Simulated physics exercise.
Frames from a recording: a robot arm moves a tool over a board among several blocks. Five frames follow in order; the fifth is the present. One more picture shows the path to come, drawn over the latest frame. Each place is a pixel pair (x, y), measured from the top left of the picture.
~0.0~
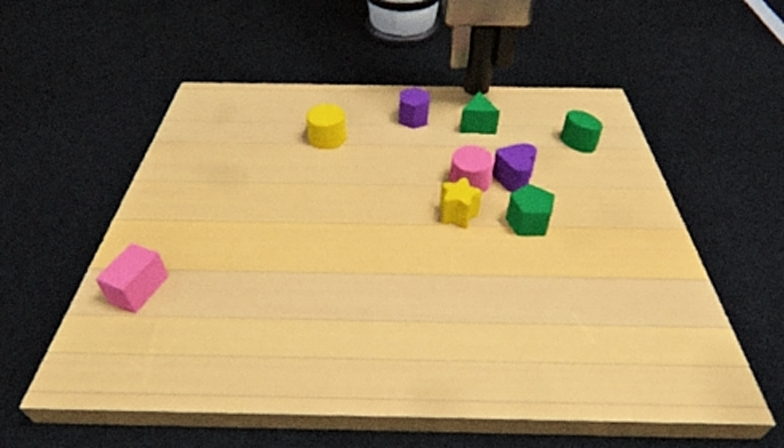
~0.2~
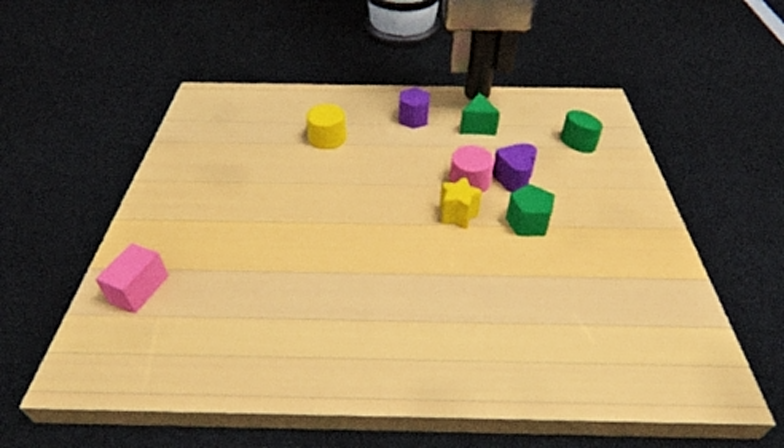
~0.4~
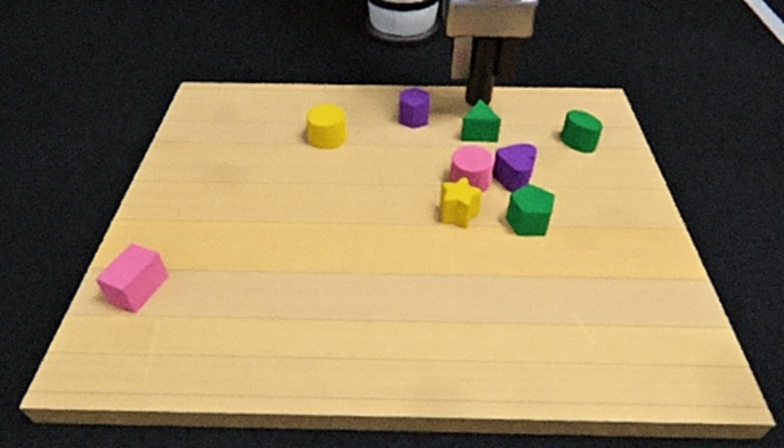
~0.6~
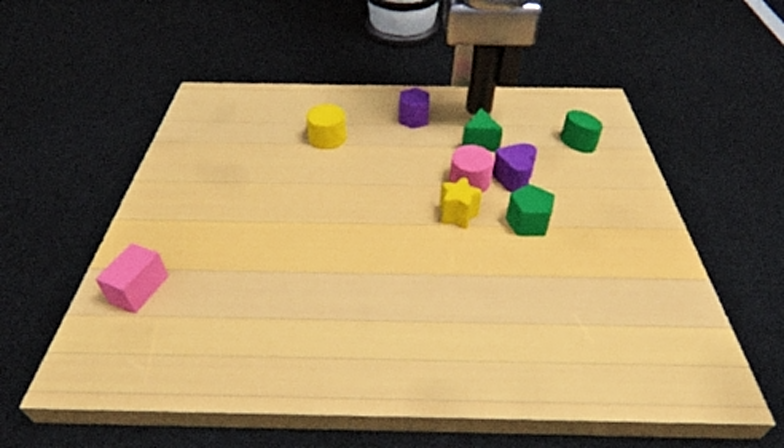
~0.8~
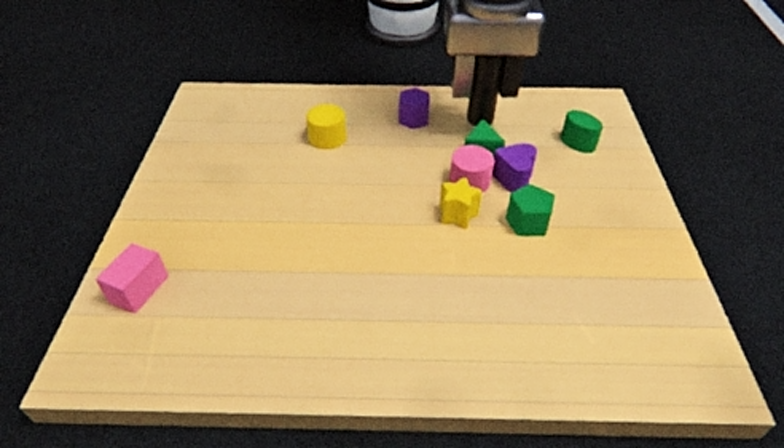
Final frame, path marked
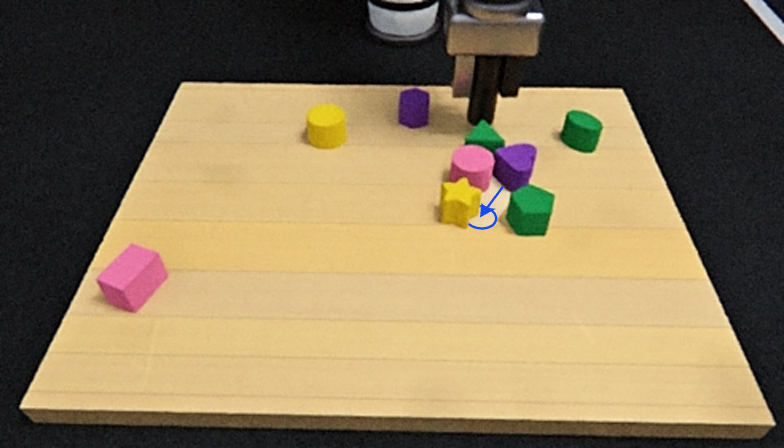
On a wooden board, a robot arm pushes the green triangle toward the pink cylinder and purple block.
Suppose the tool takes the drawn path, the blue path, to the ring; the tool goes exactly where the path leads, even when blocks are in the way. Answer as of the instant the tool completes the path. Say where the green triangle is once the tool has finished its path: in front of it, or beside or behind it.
It rides in front to the end.
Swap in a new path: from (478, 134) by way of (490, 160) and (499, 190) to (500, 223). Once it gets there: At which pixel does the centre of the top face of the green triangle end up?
Just about (475, 203).
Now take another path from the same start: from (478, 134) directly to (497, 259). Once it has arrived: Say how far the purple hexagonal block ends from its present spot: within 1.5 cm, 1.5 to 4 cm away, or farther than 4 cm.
It ends within 1.5 cm of its spot.
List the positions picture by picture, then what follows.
Tip of the tool at (476, 89), middles of tops, yellow star-shaped block at (461, 190), pink cylinder at (473, 157), green triangle at (481, 104), purple heart block at (519, 155), in the first frame.
Tool at (477, 94), nothing pushed, in the second frame.
Tool at (478, 100), green triangle at (482, 112), in the third frame.
Tool at (479, 109), green triangle at (483, 121), in the fourth frame.
Tool at (480, 119), yellow star-shaped block at (461, 190), pink cylinder at (473, 157), green triangle at (485, 132), purple heart block at (519, 155), in the fifth frame.
The line goes from (478, 134) via (499, 160) and (501, 189), ending at (480, 217).
What follows on the original path. One third of the way, tool at (502, 145); yellow star-shaped block at (458, 194); pink cylinder at (464, 166); green triangle at (489, 151), turned 65° clockwise; purple heart block at (520, 160), turned 25° anticlockwise.
Two thirds of the way, tool at (504, 174); yellow star-shaped block at (449, 198), turned 50° anticlockwise; pink cylinder at (449, 172); green triangle at (485, 176), turned 100° clockwise; purple heart block at (537, 182), turned 65° anticlockwise.
At the end, tool at (483, 202); yellow star-shaped block at (420, 207), turned 80° anticlockwise; pink cylinder at (440, 173); green triangle at (455, 199), turned 145° clockwise; purple heart block at (537, 182), turned 65° anticlockwise.
